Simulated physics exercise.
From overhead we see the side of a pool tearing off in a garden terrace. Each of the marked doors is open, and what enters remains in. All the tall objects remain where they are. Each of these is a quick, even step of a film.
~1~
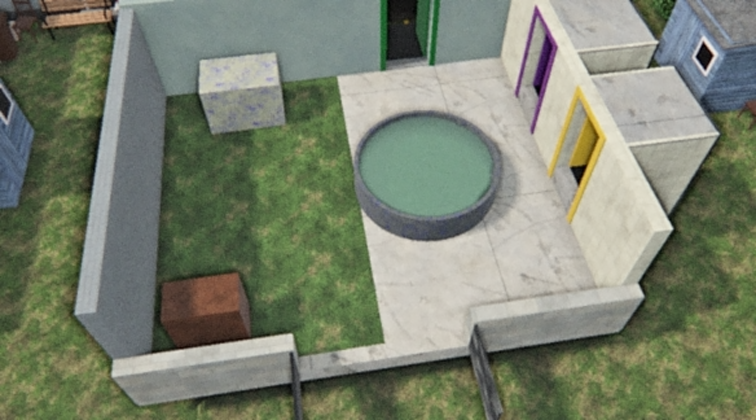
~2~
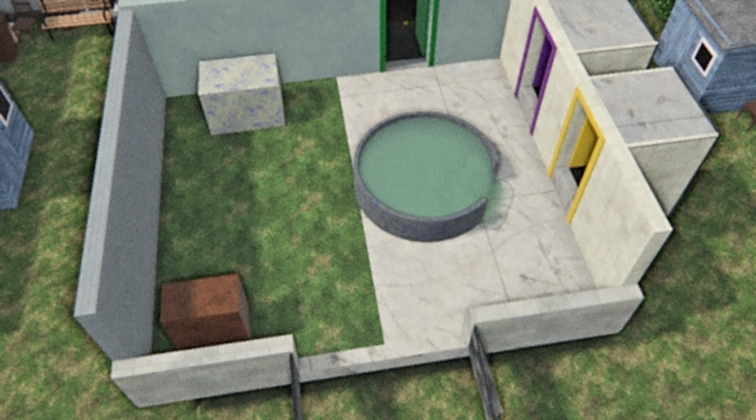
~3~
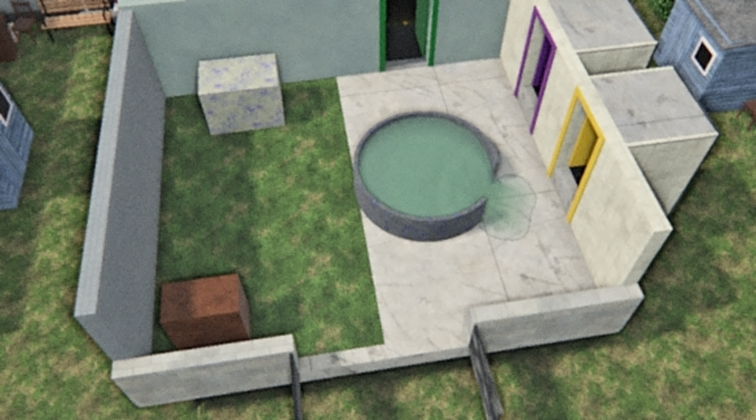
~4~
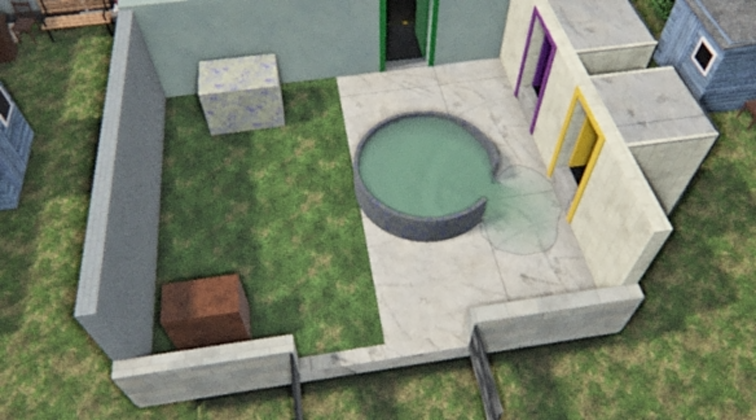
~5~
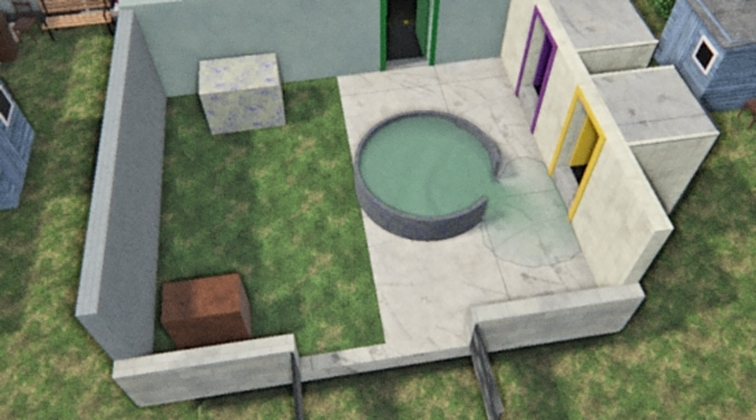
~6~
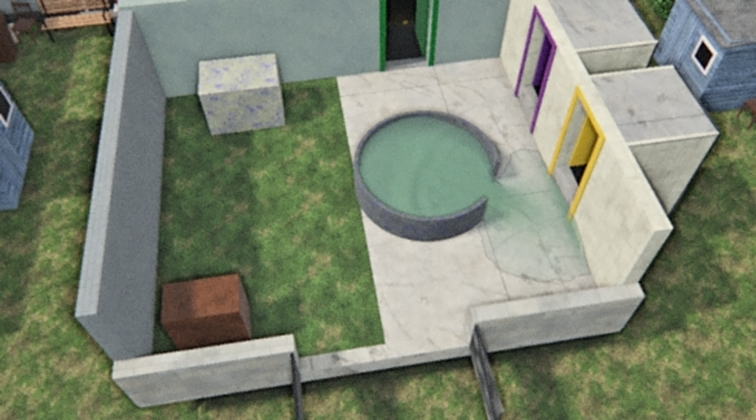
Water sat still in a round pool on a walled garden terrace, then broke out through a gap torn in the pool's right side and spread across the pale paving toward the lower right.
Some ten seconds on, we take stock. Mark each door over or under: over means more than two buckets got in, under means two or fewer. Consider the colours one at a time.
Purple door - under, yellow door - under, green door - under.
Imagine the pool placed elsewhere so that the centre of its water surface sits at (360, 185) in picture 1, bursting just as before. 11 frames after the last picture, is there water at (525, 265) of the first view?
Well, it ends up swamped there.
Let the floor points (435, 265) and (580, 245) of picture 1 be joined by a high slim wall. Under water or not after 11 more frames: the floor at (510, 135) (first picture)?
Submerged.
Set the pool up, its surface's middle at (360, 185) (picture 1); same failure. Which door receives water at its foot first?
The one in yellow is the first one.
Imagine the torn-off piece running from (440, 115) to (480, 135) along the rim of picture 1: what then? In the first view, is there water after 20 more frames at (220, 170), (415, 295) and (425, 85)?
First kept bare, second kept bare, third soaked through.
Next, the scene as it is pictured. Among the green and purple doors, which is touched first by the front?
It's the one in purple.
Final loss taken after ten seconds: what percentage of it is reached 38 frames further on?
I make it 40 per cent.
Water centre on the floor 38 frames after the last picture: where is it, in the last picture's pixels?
I reckon somewhere around (432, 213).
A moment on, water covers 10 % of the floor; the purple door not reached, the yellow door wet at the sill, nothing in, the green door not reached.
Next, water covers 20 % of the floor; the purple door wet at the sill, nothing in, the yellow door wet at the sill, nothing in, the green door not reached.
Then, water covers 40 % of the floor; the purple door wet at the sill, nothing in, the yellow door wet at the sill, nothing in, the green door not reached.
Later, water covers 65 % of the floor; the purple door wet at the sill, nothing in, the yellow door wet at the sill, nothing in, the green door under two buckets in.
In the end, water covers 90 % of the floor; the purple door wet at the sill, nothing in, the yellow door wet at the sill, nothing in, the green door under two buckets in.
